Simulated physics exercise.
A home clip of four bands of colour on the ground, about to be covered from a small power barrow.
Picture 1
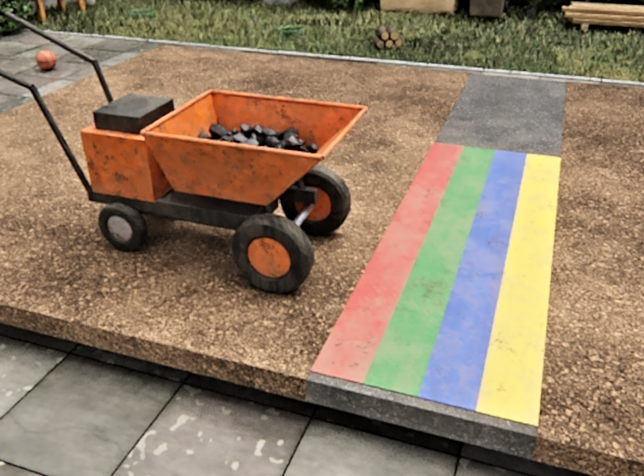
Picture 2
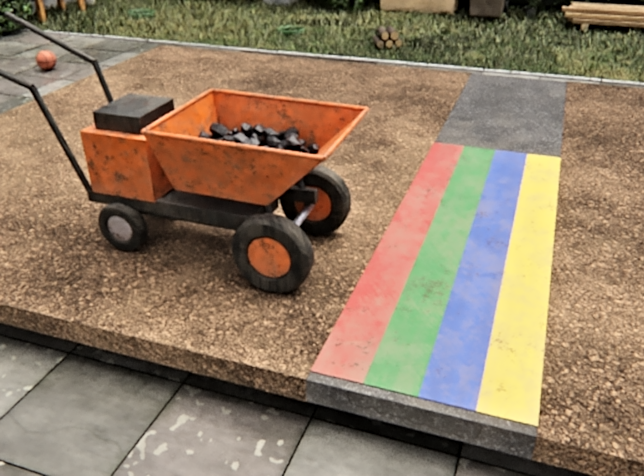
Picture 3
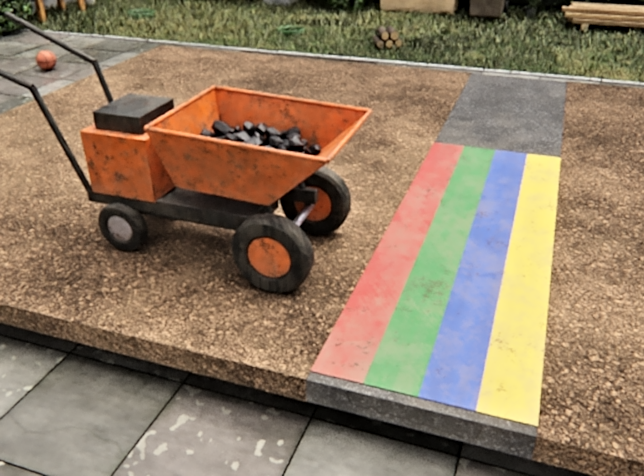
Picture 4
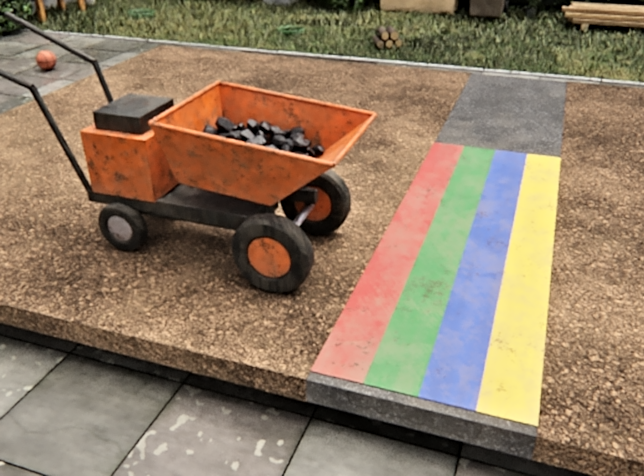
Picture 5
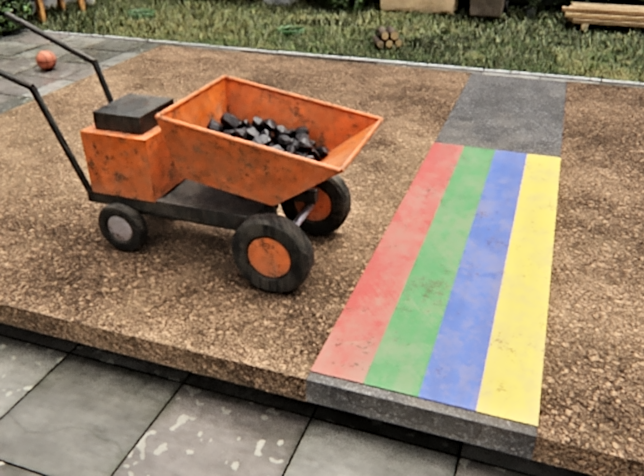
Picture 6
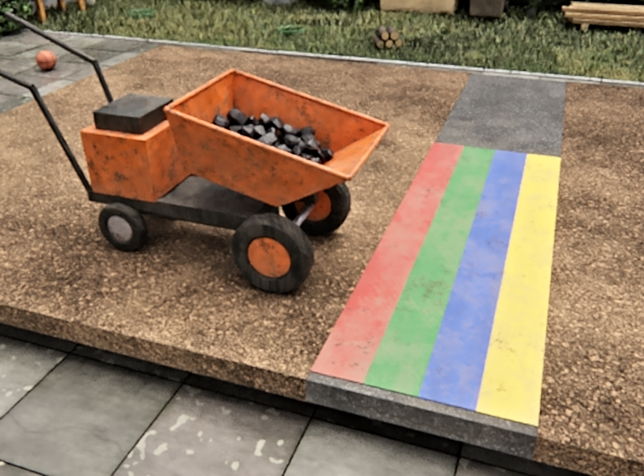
The orange skip of a small barrow tilts slightly toward the right, carrying black lumps.
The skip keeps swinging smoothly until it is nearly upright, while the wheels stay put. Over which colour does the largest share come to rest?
The largest share rests over green.
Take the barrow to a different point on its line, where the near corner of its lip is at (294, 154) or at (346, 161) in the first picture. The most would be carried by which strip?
First: The green one; second: That blue strip.
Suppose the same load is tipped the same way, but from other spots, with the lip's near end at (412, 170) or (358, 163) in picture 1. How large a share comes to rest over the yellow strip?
First spot 40 per cent, second spot 20 per cent.
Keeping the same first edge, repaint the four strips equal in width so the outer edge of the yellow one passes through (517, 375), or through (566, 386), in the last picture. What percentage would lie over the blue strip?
Roughly 30 per cent, then roughly 20 per cent.
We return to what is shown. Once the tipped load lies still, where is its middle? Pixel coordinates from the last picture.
Somewhere around (448, 280) in the final view.
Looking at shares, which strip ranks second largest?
Just behind the leader sits blue.
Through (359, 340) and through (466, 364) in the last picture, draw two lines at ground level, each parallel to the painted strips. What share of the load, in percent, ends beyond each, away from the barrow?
Respectively 70 and 20 percent.
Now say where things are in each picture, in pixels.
In the first picture, lip of the skip at (322, 158), level; top of the load at (238, 139), lumps of coal; red strip at (357, 335); green strip at (407, 346); blue strip at (459, 357); yellow strip at (514, 369).
In the second picture, lip of the skip at (323, 159), level; top of the load at (239, 138).
In the third picture, lip of the skip at (327, 161), tipped barely; top of the load at (241, 137).
In the fourth picture, lip of the skip at (333, 165), tipped barely; top of the load at (238, 136).
In the fifth picture, lip of the skip at (340, 171), tipped a little; top of the load at (243, 133).
In the sixth picture, lip of the skip at (349, 179), tipped a little; top of the load at (249, 130); red strip at (357, 335); green strip at (407, 346); blue strip at (459, 357); yellow strip at (514, 369).
Soon, skip tipped steeply; all in the skip.
A while on, skip tipped steeply; most in the skip; a small part over the green strip.
Towards the end, skip tipped right over; about a quarter in the skip; a stray few over the red strip; about a third over the green strip; about a quarter over the blue strip; a small part over the yellow strip; a stray few off the paint.
Finally, skip tipped right over; about a quarter in the skip; a stray few over the red strip; about a third over the green strip; about a quarter over the blue strip; a small part over the yellow strip; a stray few off the paint.
